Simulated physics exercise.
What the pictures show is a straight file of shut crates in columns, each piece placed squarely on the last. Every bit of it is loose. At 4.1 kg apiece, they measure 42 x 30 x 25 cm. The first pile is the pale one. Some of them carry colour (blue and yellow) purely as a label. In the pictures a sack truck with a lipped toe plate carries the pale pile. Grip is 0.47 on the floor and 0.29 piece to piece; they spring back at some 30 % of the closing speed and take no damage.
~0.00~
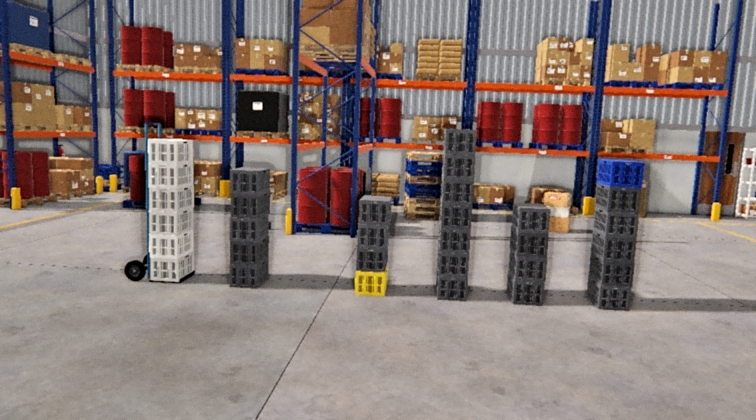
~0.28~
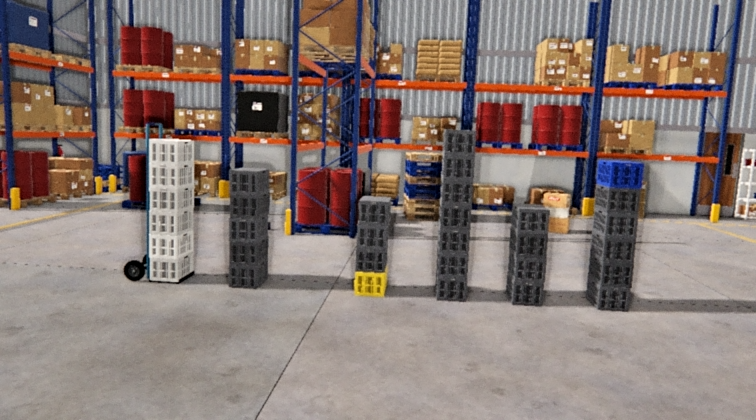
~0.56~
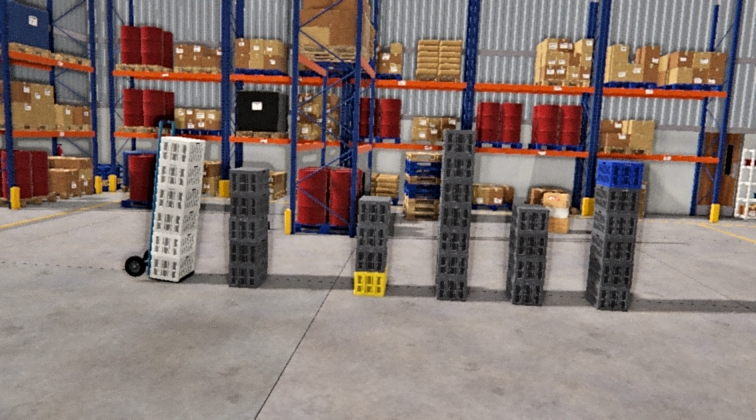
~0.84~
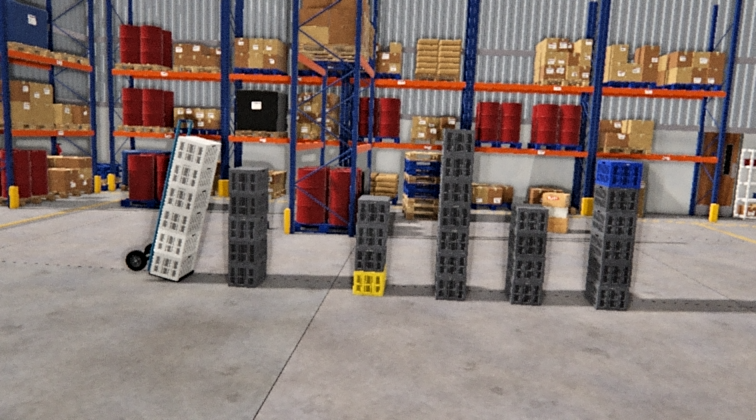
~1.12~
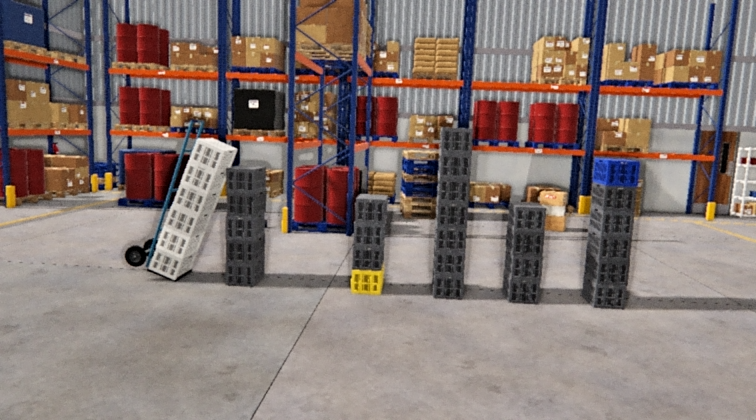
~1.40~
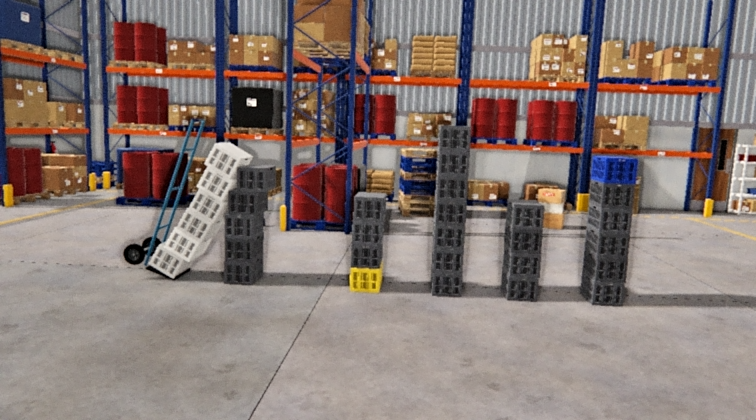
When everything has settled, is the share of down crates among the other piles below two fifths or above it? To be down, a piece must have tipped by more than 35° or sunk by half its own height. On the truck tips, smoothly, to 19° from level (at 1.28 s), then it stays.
It is below two fifths.
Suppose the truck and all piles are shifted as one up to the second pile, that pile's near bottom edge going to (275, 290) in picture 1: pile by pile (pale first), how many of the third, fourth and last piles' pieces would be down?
Third 3, fourth 6, last 6.
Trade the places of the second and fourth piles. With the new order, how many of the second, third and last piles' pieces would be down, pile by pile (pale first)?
Down tally in the new order: Second = 7, third = 3, last = 5.
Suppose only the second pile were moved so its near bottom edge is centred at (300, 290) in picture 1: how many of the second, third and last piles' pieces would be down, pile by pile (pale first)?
You'd end with the second pile at 4, the third at 3 and the last at 0 down.
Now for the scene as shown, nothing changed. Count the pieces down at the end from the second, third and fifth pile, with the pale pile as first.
Second 5, third 1, fifth 0.
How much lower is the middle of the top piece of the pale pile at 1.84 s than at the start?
I'd put it at close to 30 cm below where it started.
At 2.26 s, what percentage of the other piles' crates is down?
20 %.
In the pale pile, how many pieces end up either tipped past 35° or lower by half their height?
Exactly 6 of the pale pieces.
After 1.84 s, 6 of the pale pile down; none of the 26 other crates down, 5 disturbed.
After 2.26 s, 6 of the pale pile down; 5 of the 26 other crates down; yellow crate 10 cm from its place.
In the end (3.9 s), 6 of the pale pile down; 6 of the 26 other crates down; blue crate unmoved; yellow crate 17 cm from its place. That is 23 per cent. From the last view, middles, blue crate near (614, 170), yellow crate near (382, 276).
